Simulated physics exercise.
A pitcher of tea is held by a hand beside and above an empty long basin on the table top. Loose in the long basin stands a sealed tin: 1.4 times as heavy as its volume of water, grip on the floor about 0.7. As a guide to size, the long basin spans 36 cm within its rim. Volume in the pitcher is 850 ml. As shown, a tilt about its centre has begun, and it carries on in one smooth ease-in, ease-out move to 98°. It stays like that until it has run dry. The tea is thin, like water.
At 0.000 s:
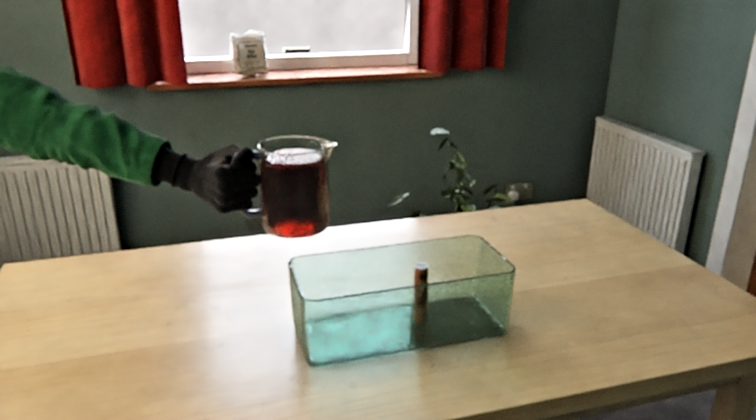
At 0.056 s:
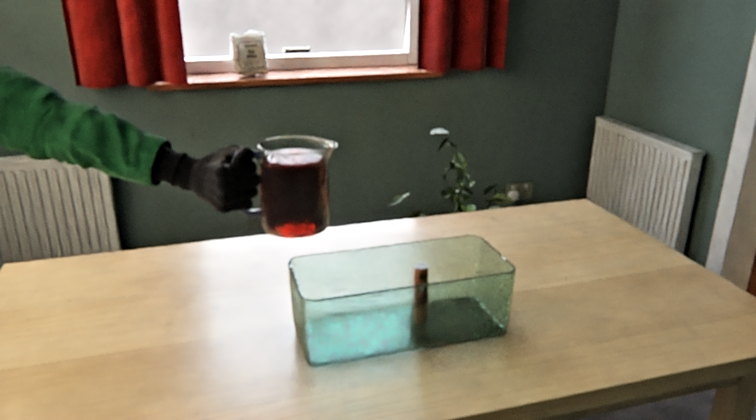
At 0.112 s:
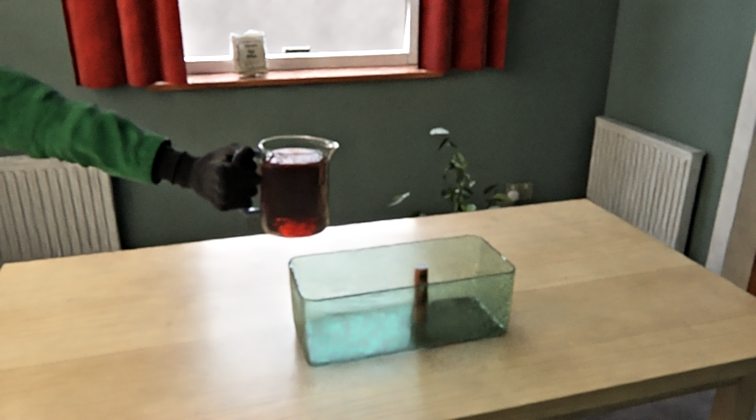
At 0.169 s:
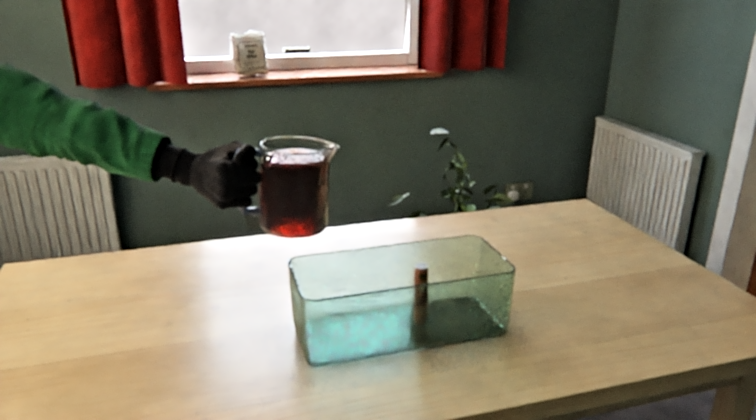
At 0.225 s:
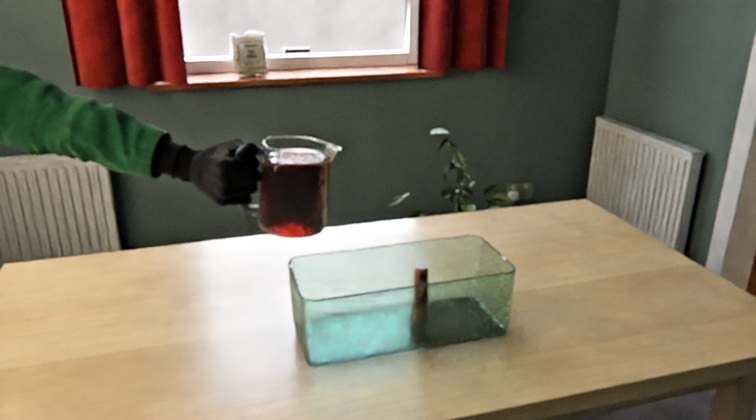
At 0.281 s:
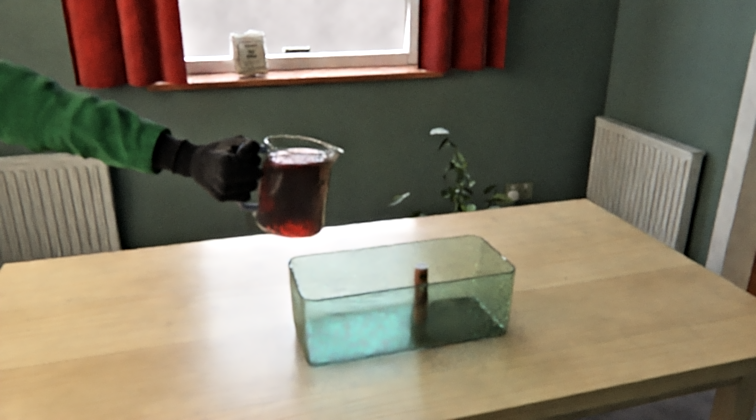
Glass pitcher of red-brown tea, held by a dark-gloved hand, tilting slightly to the right above a long clear basin on a table.
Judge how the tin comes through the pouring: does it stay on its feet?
Yes - my guess is it's going to stay on its base.
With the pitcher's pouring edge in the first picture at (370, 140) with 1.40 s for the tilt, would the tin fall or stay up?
It tumbles.
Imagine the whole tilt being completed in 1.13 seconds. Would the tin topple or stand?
Then the tin does not tip.
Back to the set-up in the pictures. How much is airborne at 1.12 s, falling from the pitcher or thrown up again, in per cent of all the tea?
About 20 per cent.
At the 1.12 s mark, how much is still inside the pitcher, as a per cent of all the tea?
Close to 46 percent of the total.
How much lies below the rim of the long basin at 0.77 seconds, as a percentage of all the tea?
Roughly 2 percent.
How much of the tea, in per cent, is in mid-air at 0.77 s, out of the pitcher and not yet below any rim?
Close to 10 in a hundred.
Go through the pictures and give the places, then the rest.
In the first picture, tilt 0°; pouring edge (336, 143); surface from (260, 160) to (326, 154); the long basin's rim runs from (295, 280) to (497, 253); the tin's top is at (422, 269).
In the second picture, tilt 0°; pouring edge (337, 143); surface from (261, 160) to (326, 155).
In the third picture, tilt 2°; pouring edge (337, 144); surface from (261, 159) to (326, 155).
In the fourth picture, tilt 4°; pouring edge (339, 145); surface from (262, 160) to (327, 155).
In the fifth picture, tilt 6°; pouring edge (340, 147); surface from (263, 159) to (329, 155).
In the sixth picture, tilt 9°; pouring edge (342, 150); surface from (265, 160) to (331, 154).
After 0.77 s the tilt is 56° and 88 per cent is still to pour; the tin stands where it began.
After 1.12 s the tilt is 89° and 46 per cent is still to pour; the tin stands where it began.
After 1.50 s the tilt is 98° and 10 per cent is still to pour; the tin stands where it began.
After 1.90 s the tilt is 98° and 1 per cent is still to pour; the tin stands where it began.
In the end the tin stands where it began.
